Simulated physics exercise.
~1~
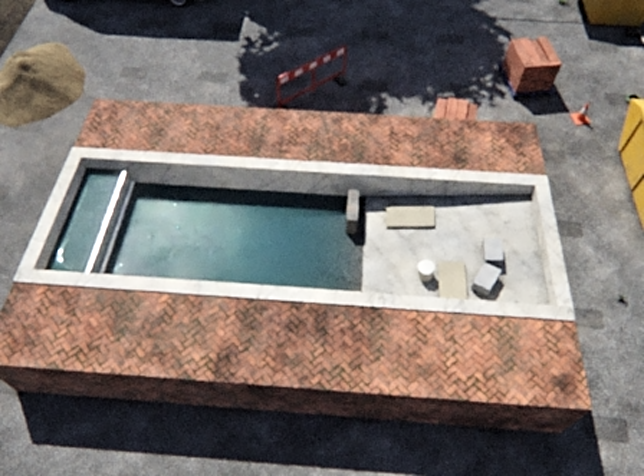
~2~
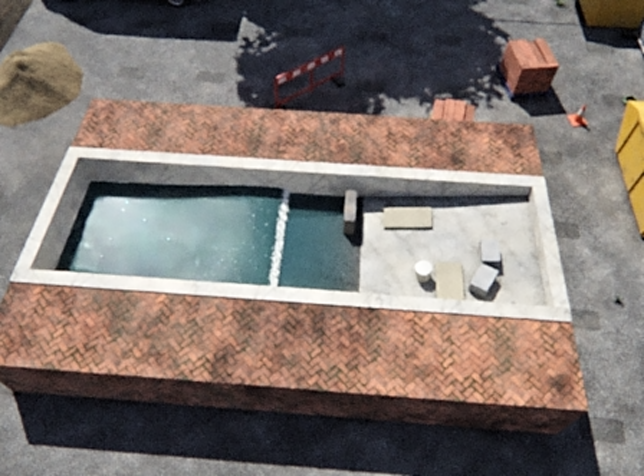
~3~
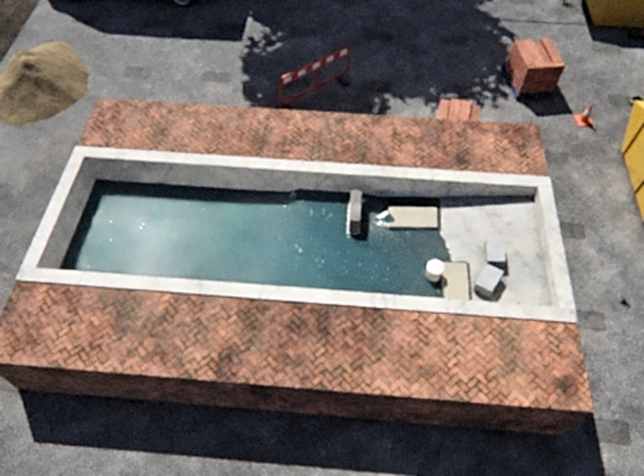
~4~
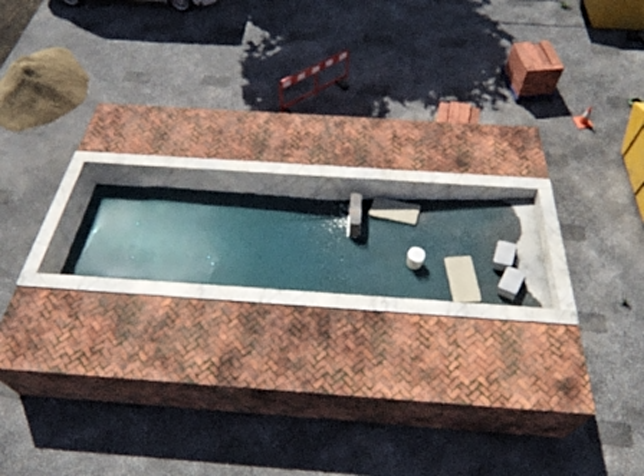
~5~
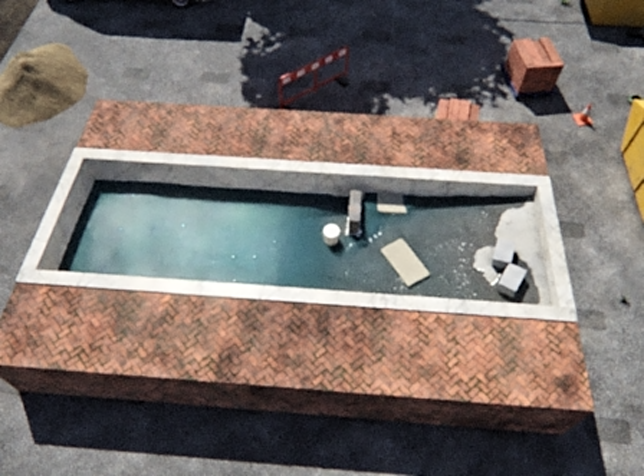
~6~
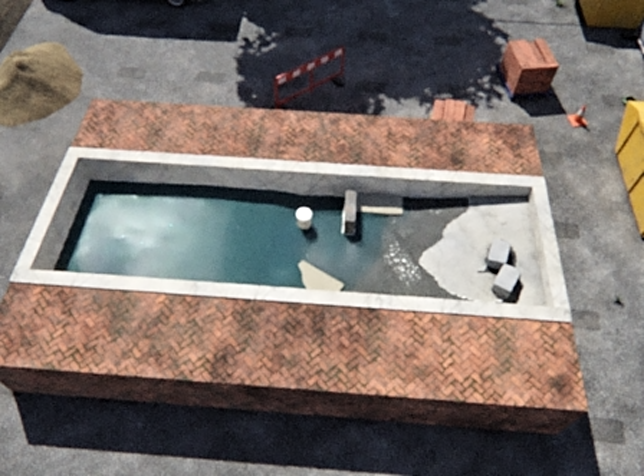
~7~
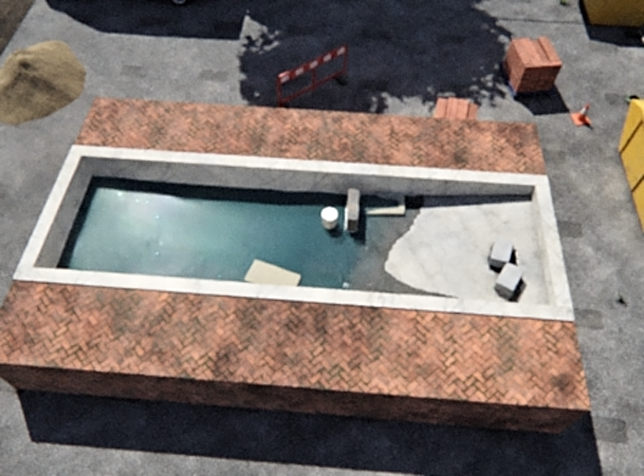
A long brick-edged pool had water held behind a board at its left end until it rushed right up the pale slope, shifting two flat slabs and a white drum leftward before drawing back, leaving two grey blocks sitting on the bare slope.
